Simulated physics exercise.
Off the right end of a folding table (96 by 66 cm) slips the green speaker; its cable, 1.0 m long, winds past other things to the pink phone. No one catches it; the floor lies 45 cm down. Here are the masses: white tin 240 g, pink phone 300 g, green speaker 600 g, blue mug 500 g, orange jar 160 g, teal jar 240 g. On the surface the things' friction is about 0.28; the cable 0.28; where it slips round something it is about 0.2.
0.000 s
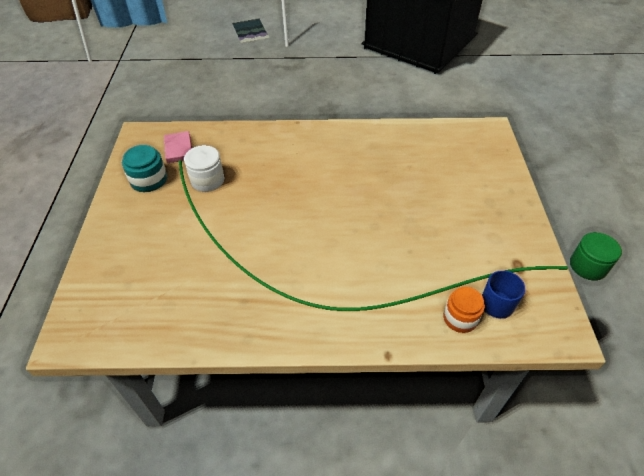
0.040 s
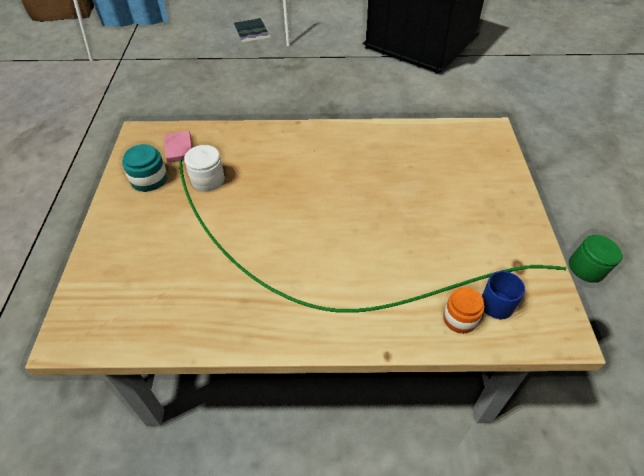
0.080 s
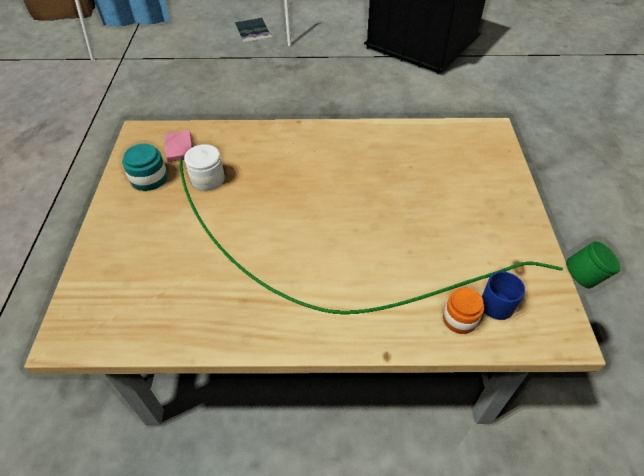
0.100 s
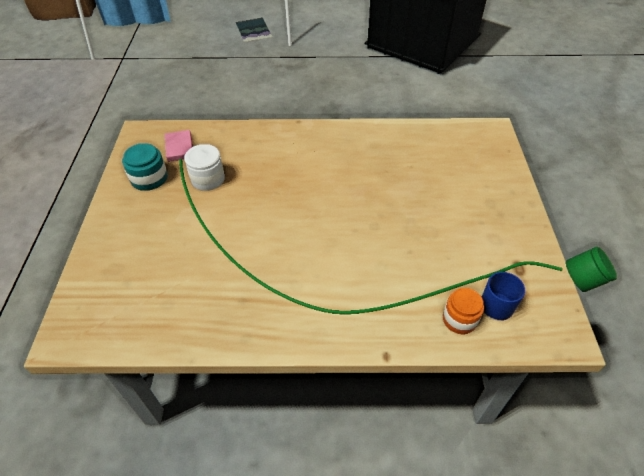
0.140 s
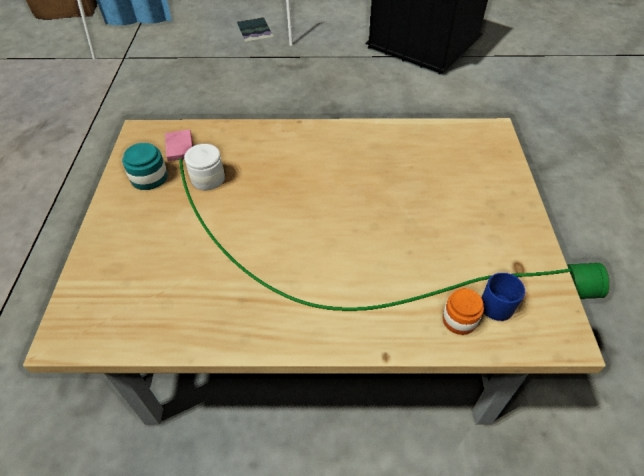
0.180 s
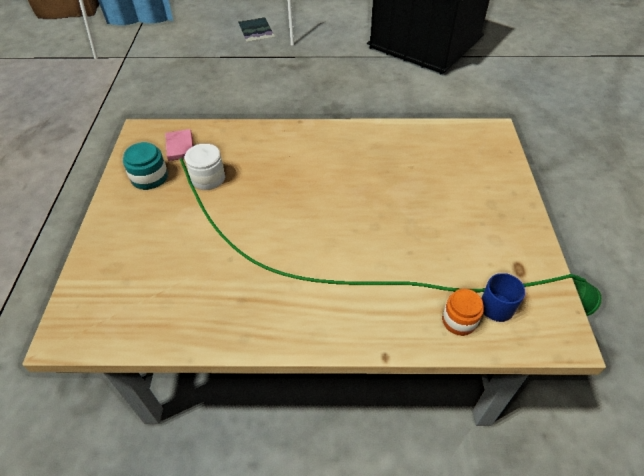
On a wooden folding table, a green cylinder drops off the right edge, tilting and pulling its green cable straighter between jars.
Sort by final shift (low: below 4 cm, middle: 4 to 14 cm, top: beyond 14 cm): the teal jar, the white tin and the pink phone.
The teal jar stays in the low band, the white tin reaches the top band, the pink phone travels a long way.
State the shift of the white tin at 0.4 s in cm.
About 18 cm.
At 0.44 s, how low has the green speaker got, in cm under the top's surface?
Roughly 40 centimetres.
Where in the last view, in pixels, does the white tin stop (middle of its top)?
Around pixel (295, 99).
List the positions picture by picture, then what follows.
In the first picture, teal jar (139, 155); white tin (202, 156); pink phone (177, 144); cable runs through (423, 296) (311, 305) (226, 253).
In the second picture, green speaker (602, 249); cable runs through (515, 269) (310, 305).
In the third picture, green speaker (593, 265); cable runs through (512, 267) (309, 306).
In the fourth picture, green speaker (591, 269); cable runs through (512, 267) (309, 306).
In the fifth picture, green speaker (585, 281); cable runs through (310, 304).
In the sixth picture, teal jar (140, 152); white tin (202, 154); pink phone (179, 142); cable runs through (548, 281) (331, 282) (235, 248).
By 0.4 s, the cable's tail end at (253, 187); pink phone 21 cm off its start, white tin 17 cm off its start, green speaker over the edge.
By 0.7 s, the cable's tail end at (361, 254); pink phone 49 cm off its start, white tin 27 cm off its start, green speaker over the edge.
By 0.9 s, the cable's tail end at (415, 287); pink phone 60 cm off its start at (389, 280), white tin 27 cm off its start at (295, 99), green speaker over the edge.
By 1.2 s, the cable's tail end at (415, 288); pink phone 60 cm off its start, white tin 27 cm off its start, green speaker over the edge.
By 2.4 s, the cable's tail end at (415, 288); pink phone 60 cm off its start at (390, 281), white tin 27 cm off its start at (295, 99), teal jar 0 cm off its start at (140, 152), green speaker over the edge.
